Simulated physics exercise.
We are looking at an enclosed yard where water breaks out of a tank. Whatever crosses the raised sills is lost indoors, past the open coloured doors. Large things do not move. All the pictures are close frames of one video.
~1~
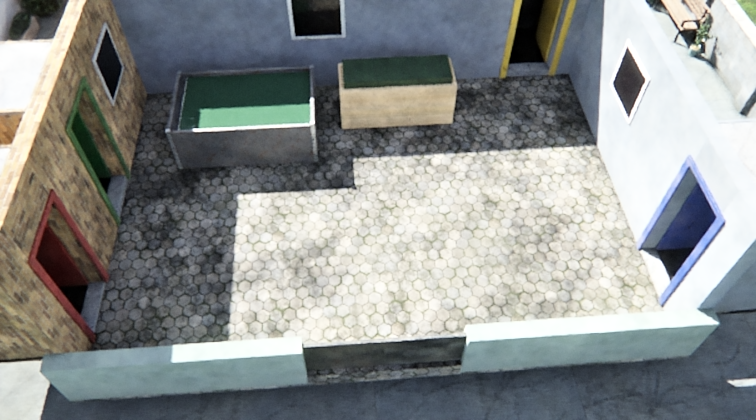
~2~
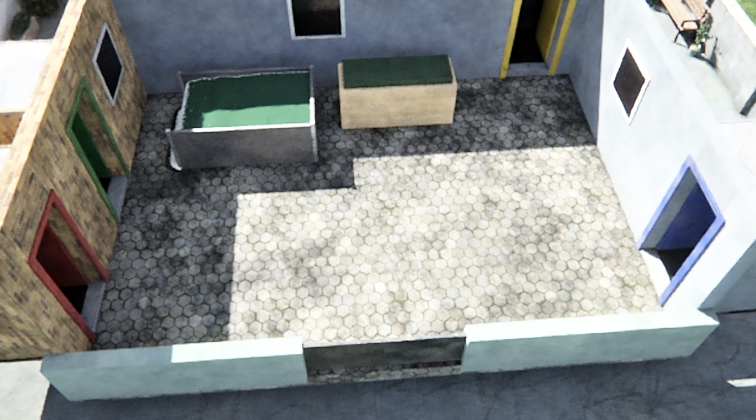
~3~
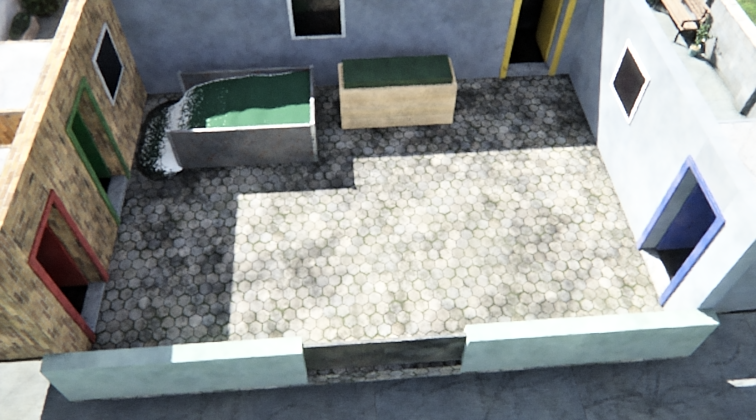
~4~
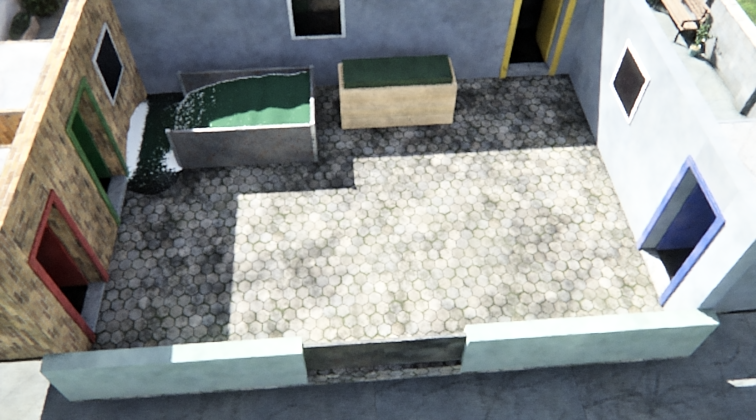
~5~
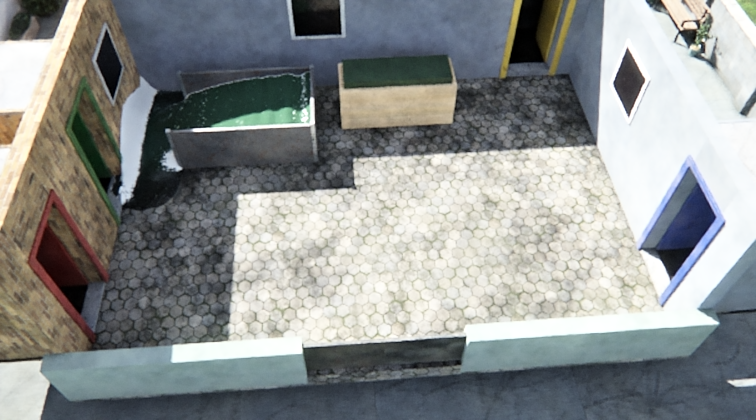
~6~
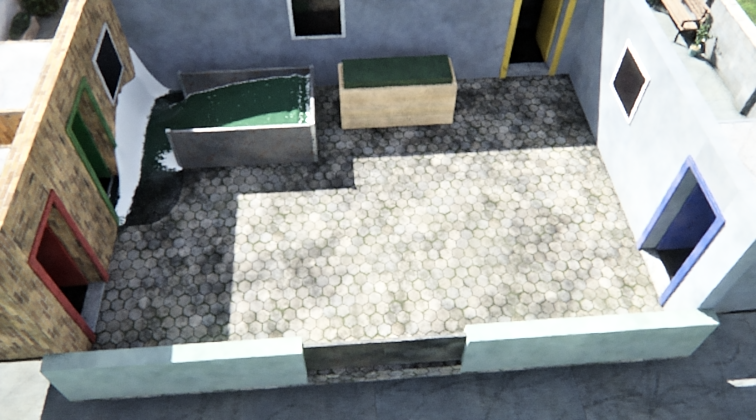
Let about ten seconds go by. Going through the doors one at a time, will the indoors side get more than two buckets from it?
Red door: More than two buckets; yellow door: Two buckets at most; green door: More than two buckets; blue door: More than two buckets.
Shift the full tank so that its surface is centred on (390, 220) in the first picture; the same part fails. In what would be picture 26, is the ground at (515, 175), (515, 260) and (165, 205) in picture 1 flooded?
As listed: Untouched, untouched, reached.
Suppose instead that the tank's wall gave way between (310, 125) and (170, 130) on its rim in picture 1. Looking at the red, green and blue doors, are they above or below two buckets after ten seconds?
Well, the red one breaks the limit, while the green one stays within bounds and the blue one breaks the limit.
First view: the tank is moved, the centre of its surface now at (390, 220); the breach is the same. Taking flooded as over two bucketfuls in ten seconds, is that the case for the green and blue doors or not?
Short version: Green ends up above, blue ends up below.
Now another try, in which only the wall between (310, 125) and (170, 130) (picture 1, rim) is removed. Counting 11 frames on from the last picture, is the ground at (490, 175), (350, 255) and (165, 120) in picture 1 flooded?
One after the other: No water, awash, free of water.
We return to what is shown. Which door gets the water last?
The blue-painted one.
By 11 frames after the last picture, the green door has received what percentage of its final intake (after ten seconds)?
My guess is about 65 %.
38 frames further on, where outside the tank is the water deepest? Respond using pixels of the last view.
Somewhere near (137, 143), I think.
A moment on, water covers 15 % of the floor; the red door wet at the sill, nothing in, the yellow door not reached, the green door under two buckets in, the blue door not reached.
Next, water covers 25 % of the floor; the red door wet at the sill, nothing in, the yellow door not reached, the green door over two buckets in, the blue door not reached.
Then, water covers 40 % of the floor; the red door under two buckets in, the yellow door wet at the sill, nothing in, the green door over two buckets in, the blue door not reached.
Later, water covers 80 % of the floor; the red door over two buckets in, the yellow door wet at the sill, nothing in, the green door over two buckets in, the blue door under two buckets in.
In the end, water covers 95 % of the floor; the red door over two buckets in, the yellow door wet at the sill, nothing in, the green door over two buckets in, the blue door far over two buckets in.
